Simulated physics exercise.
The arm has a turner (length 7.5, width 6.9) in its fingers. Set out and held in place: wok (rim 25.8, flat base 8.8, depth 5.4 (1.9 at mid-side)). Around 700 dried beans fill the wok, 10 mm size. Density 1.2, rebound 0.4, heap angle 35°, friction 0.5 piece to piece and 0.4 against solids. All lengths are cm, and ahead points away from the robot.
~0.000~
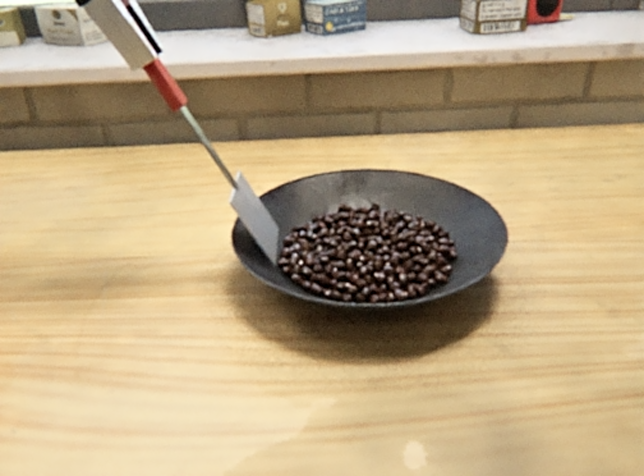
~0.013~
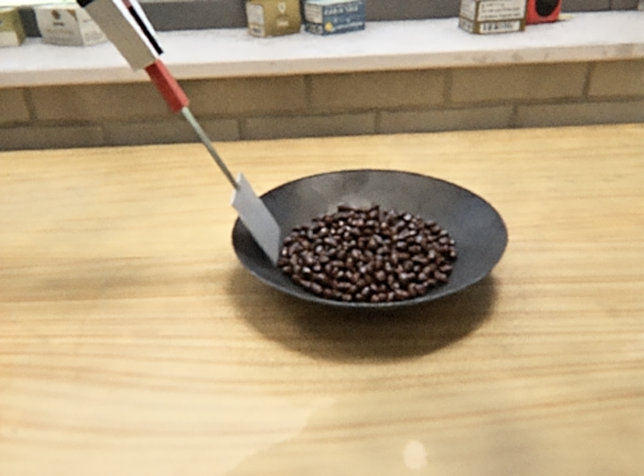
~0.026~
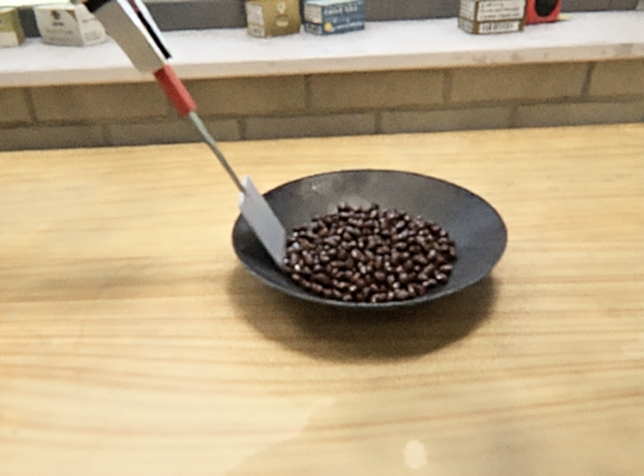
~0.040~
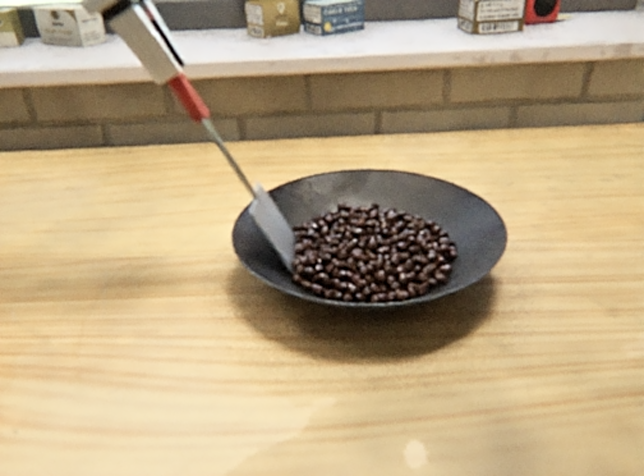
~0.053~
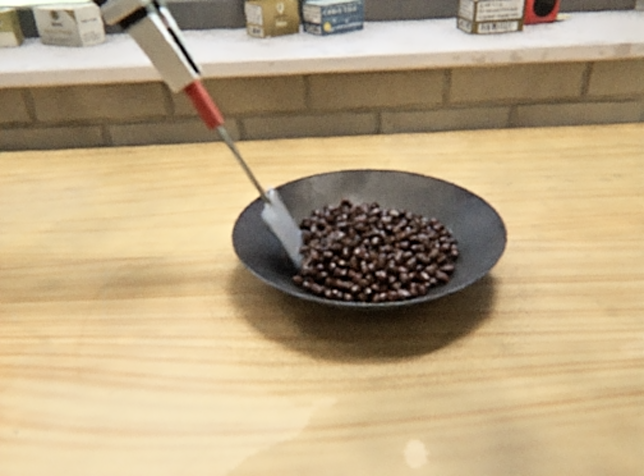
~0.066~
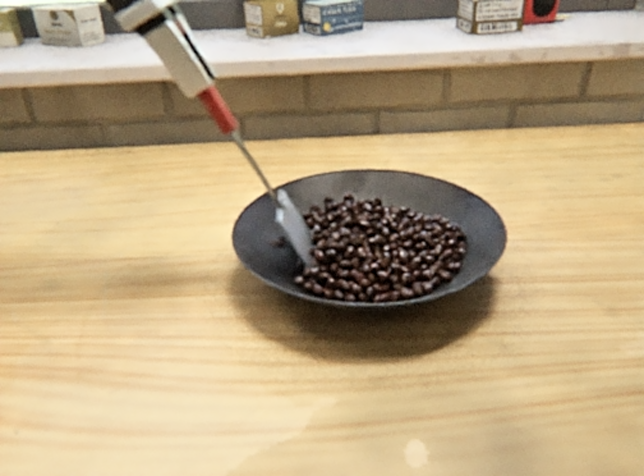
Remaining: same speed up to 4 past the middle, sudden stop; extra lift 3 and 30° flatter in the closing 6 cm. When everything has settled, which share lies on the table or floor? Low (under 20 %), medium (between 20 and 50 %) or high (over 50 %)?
A low share, under 20 %, ends on the table or floor.
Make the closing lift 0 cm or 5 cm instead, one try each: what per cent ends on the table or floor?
About 5 and 5 per cent.
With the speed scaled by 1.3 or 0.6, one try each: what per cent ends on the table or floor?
Some 15 and 0 per cent.
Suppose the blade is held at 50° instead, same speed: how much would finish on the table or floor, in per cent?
Then about 0 per cent.
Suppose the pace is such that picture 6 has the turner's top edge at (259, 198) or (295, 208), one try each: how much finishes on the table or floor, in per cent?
About 0 and 10 per cent.
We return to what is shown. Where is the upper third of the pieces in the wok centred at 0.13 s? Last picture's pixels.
At about (426, 228).
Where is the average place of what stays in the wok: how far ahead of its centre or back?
Roughly 4.5 cm ahead.
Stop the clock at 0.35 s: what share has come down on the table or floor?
Roughly 5 per cent.
By 0.10 s, sloping 62°, highest piece 7 above the table; 697 in the wok.
By 0.13 s, sloping 50°, highest piece 9 above the table; 694 in the wok, 3 on the blade or in flight.
By 0.35 s, sloping 34°, highest piece 7 above the table; 673 in the wok, 23 on the table or floor, 1 on the blade or in flight.
By 1.40 s, sloping 34°, highest piece 7 above the table; 673 in the wok, 24 on the table or floor.
Final count, 673 in the wok, 24 on the table or floor. That is 3 % on the table or floor.
